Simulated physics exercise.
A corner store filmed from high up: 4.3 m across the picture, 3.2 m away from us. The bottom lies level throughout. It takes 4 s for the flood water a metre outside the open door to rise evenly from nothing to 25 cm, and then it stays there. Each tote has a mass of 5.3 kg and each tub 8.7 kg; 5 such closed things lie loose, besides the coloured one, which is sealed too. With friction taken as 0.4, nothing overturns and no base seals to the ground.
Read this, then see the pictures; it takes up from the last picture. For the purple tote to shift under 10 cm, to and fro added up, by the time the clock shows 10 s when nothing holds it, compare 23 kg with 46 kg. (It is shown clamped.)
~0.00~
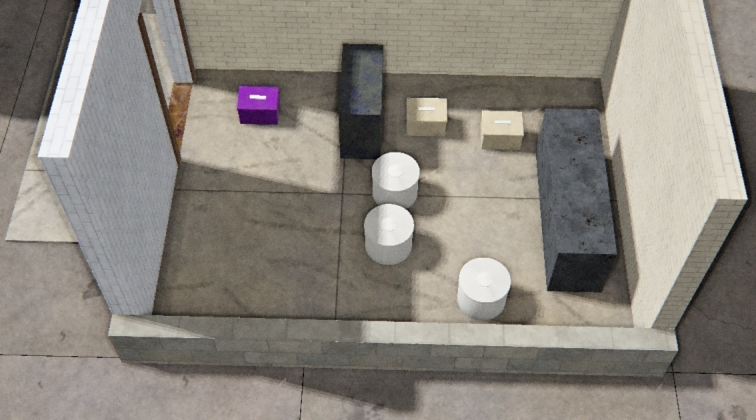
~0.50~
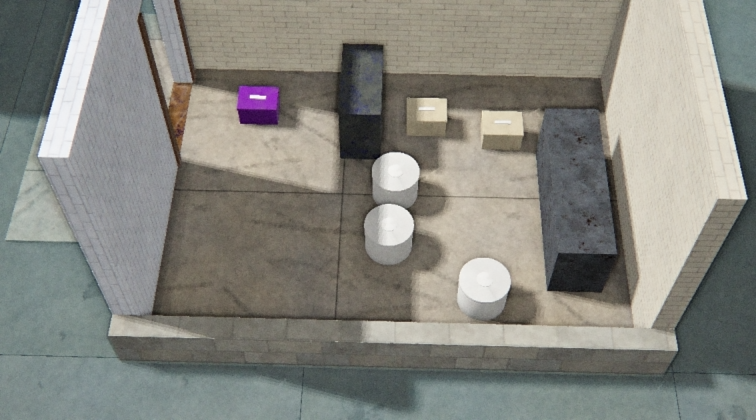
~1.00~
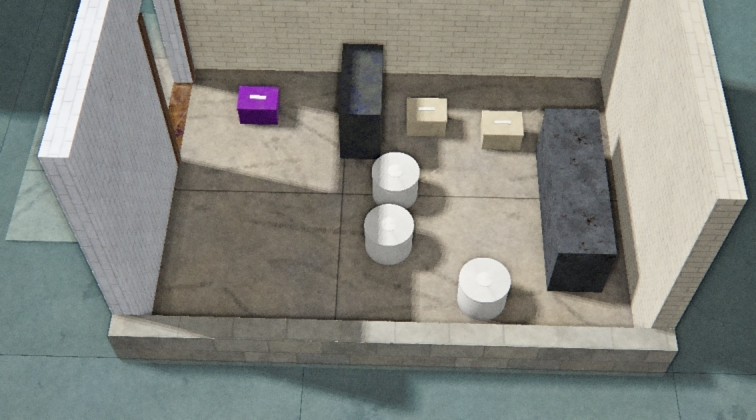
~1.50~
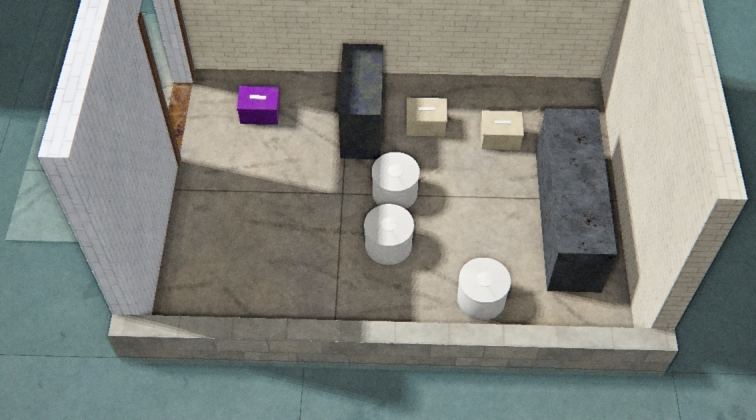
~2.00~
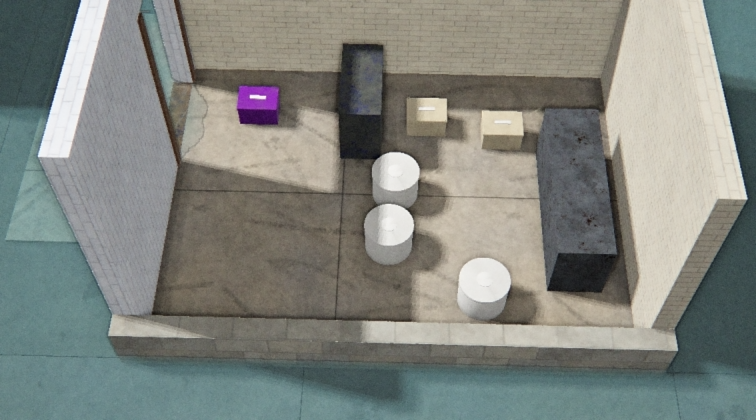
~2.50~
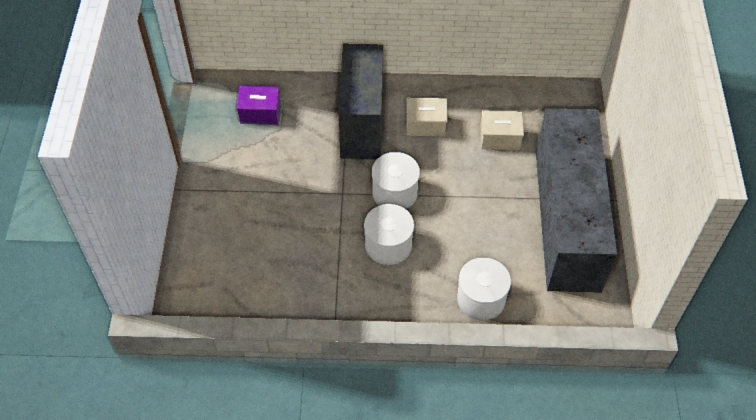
Pretty sure it takes the high figure.
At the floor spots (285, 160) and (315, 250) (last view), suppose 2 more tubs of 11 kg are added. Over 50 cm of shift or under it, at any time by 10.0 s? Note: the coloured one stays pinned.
Respectively, exceeded and exceeded.
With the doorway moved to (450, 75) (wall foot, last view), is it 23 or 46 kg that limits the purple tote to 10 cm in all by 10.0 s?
Moved there, the light choice works.
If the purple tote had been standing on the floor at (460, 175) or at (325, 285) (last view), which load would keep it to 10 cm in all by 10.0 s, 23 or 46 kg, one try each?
First try, the lighter option suffices; second try, the lighter option suffices.
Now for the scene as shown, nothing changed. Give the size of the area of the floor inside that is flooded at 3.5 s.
About 2.5 m2.
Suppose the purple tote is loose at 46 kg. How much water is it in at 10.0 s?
Something like 11 centimetres.
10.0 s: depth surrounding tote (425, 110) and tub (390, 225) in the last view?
Close to 6 and 19 centimetres.
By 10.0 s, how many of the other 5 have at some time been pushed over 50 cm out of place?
That comes to 4.
After 3.5 s the purple tote would be 0 cm from its start with 23 kg and 0 cm from its start with 46 kg; 5 cm of water round it then.
After 4.5 s the purple tote would be 8 cm from its start with 23 kg and 0 cm from its start with 46 kg; 7 cm of water round it then.
After 7.0 s the purple tote would be 71 cm from its start with 23 kg and 0 cm from its start with 46 kg; 12 cm of water round it then.
After 10.0 s the purple tote would be 78 cm from its start with 23 kg and 0 cm from its start with 46 kg; 11 cm of water round it then.
